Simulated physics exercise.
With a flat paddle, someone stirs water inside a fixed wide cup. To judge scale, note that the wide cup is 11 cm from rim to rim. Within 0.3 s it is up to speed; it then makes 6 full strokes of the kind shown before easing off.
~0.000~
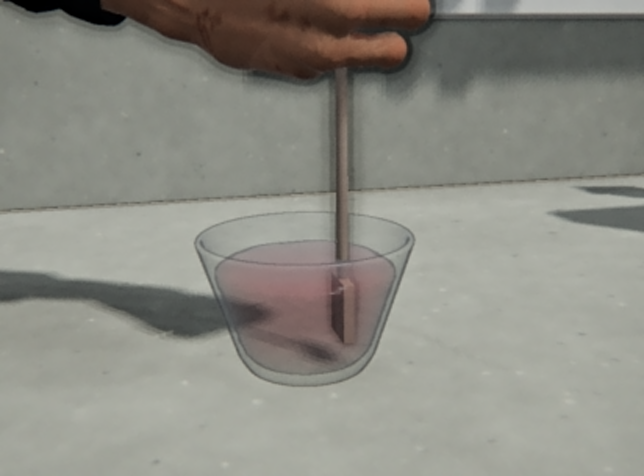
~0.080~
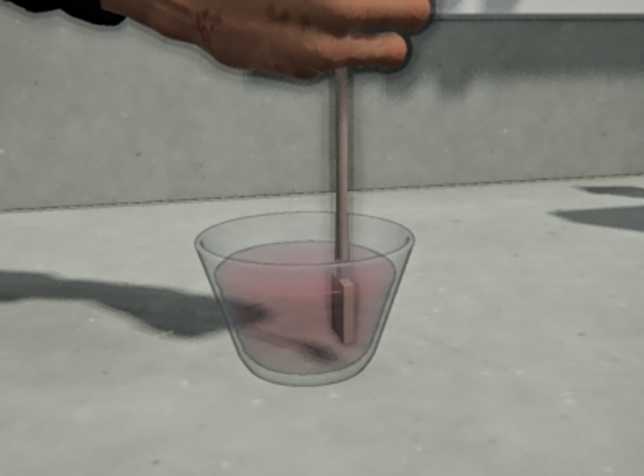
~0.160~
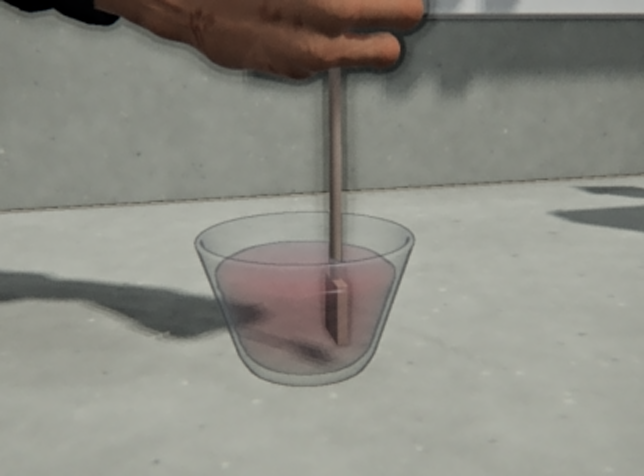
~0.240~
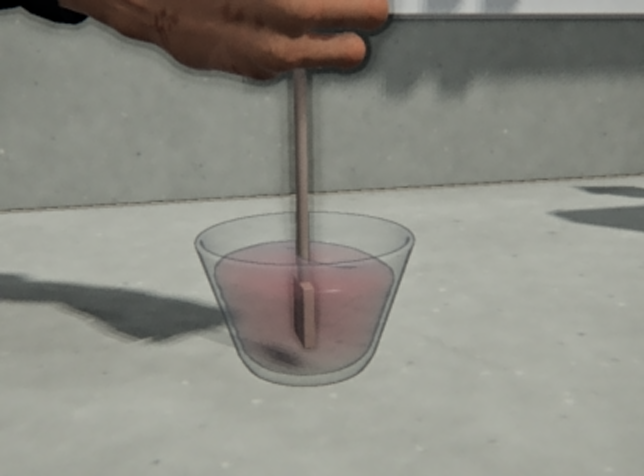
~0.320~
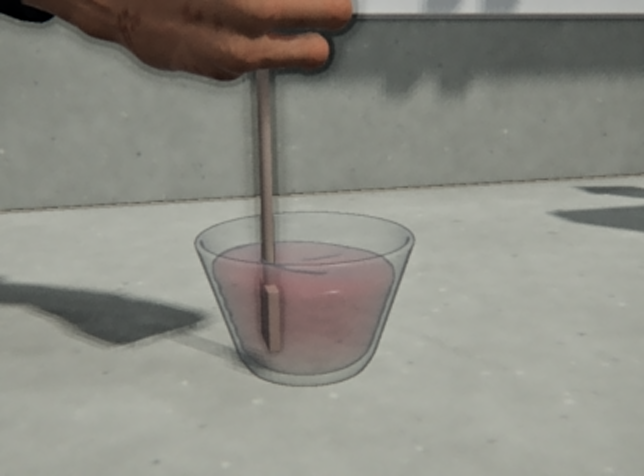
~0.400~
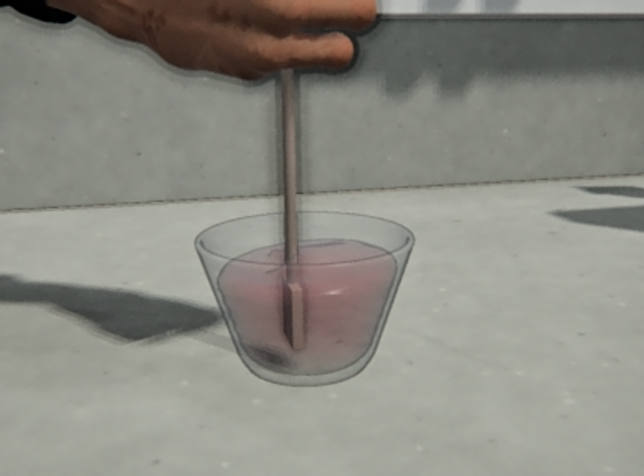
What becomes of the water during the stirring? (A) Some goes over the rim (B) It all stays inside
Answer: A.
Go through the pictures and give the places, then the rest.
In the first frame, the stem is at (341, 109); the water meets the walls at (214, 270) and (392, 257); the rim runs from (197, 247) to (406, 233).
In the second frame, the stem is at (341, 109); the water meets the walls at (212, 271) and (392, 256).
In the third frame, the stem is at (335, 109); the water meets the walls at (214, 270) and (392, 259).
In the fourth frame, the stem is at (300, 110); the water meets the walls at (212, 268) and (391, 262).
In the fifth frame, the stem is at (264, 111); the water meets the walls at (211, 264) and (392, 259).
In the sixth frame, the stem is at (288, 110); the water meets the walls at (215, 277) and (394, 252).
By 0.93 s 0 ml is over the rim.
By 1.47 s 2 ml is over the rim.
By 2.00 s 10 ml is over the rim.
By 2.53 s 13 ml is over the rim.
At rest 13 ml is over the rim.
